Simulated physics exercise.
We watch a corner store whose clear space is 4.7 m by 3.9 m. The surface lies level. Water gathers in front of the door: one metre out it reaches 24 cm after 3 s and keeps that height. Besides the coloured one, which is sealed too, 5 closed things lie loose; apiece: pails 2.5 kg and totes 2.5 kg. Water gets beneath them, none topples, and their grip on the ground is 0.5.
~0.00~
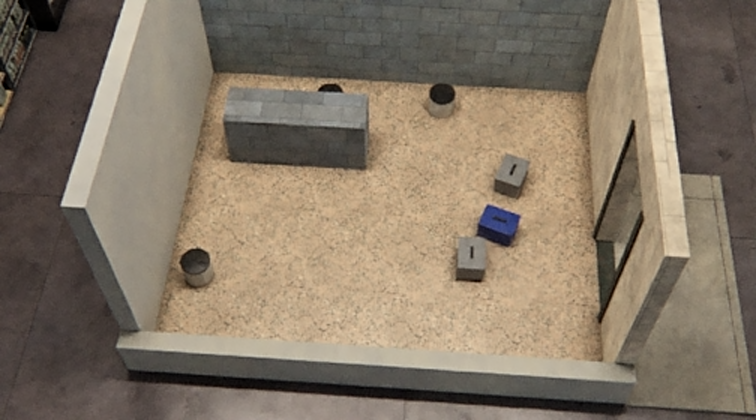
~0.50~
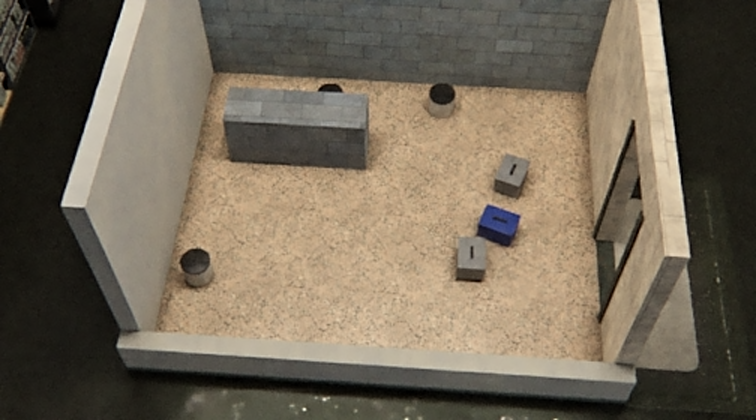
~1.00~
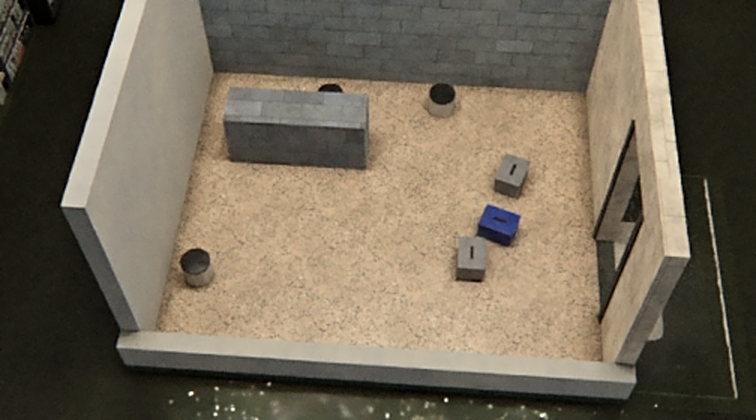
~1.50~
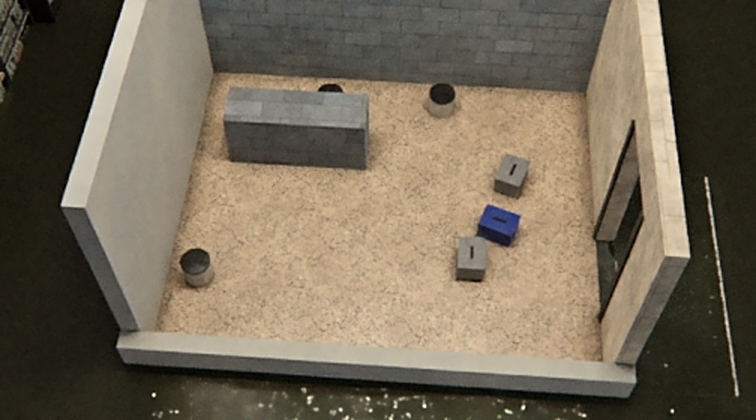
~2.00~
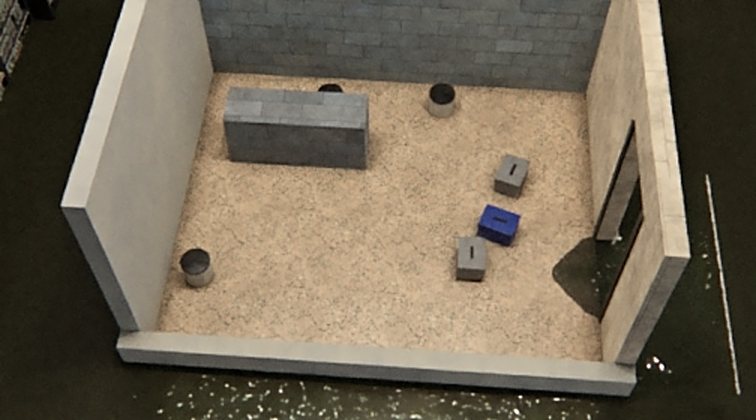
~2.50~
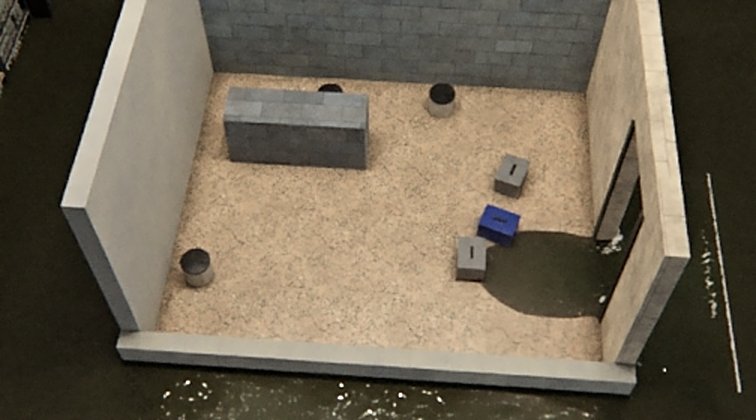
Small walled room seen from above, dark water surrounding it and spreading through the right doorway toward still blue and grey boxes.
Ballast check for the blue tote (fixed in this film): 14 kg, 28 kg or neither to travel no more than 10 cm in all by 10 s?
For it, only the larger load is enough.
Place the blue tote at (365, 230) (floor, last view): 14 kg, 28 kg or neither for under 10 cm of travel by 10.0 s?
Either load holds.
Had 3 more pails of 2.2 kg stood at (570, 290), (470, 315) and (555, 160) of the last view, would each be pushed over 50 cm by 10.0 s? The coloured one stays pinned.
In turn: More, over, short of it.
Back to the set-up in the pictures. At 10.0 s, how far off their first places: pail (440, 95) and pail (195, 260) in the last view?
In that order: 250 cm, 120 cm.
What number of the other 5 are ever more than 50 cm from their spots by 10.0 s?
That makes 5.
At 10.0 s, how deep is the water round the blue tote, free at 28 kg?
Roughly 5 cm.
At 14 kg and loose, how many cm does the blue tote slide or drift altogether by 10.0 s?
Some 30 cm in all.
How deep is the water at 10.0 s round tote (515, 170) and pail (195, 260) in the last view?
About 11 and 8 cm.
After 3.5 s the blue tote would be 1 cm from its start with 14 kg and 0 cm from its start with 28 kg; 5 cm of water round it then.
After 4.5 s the blue tote would be 25 cm from its start with 14 kg and 0 cm from its start with 28 kg; 5 cm of water round it then.
After 7.0 s the blue tote would be 26 cm from its start with 14 kg and 0 cm from its start with 28 kg; 5 cm of water round it then.
After 10.0 s the blue tote would be 26 cm from its start with 14 kg and 0 cm from its start with 28 kg; 5 cm of water round it then.
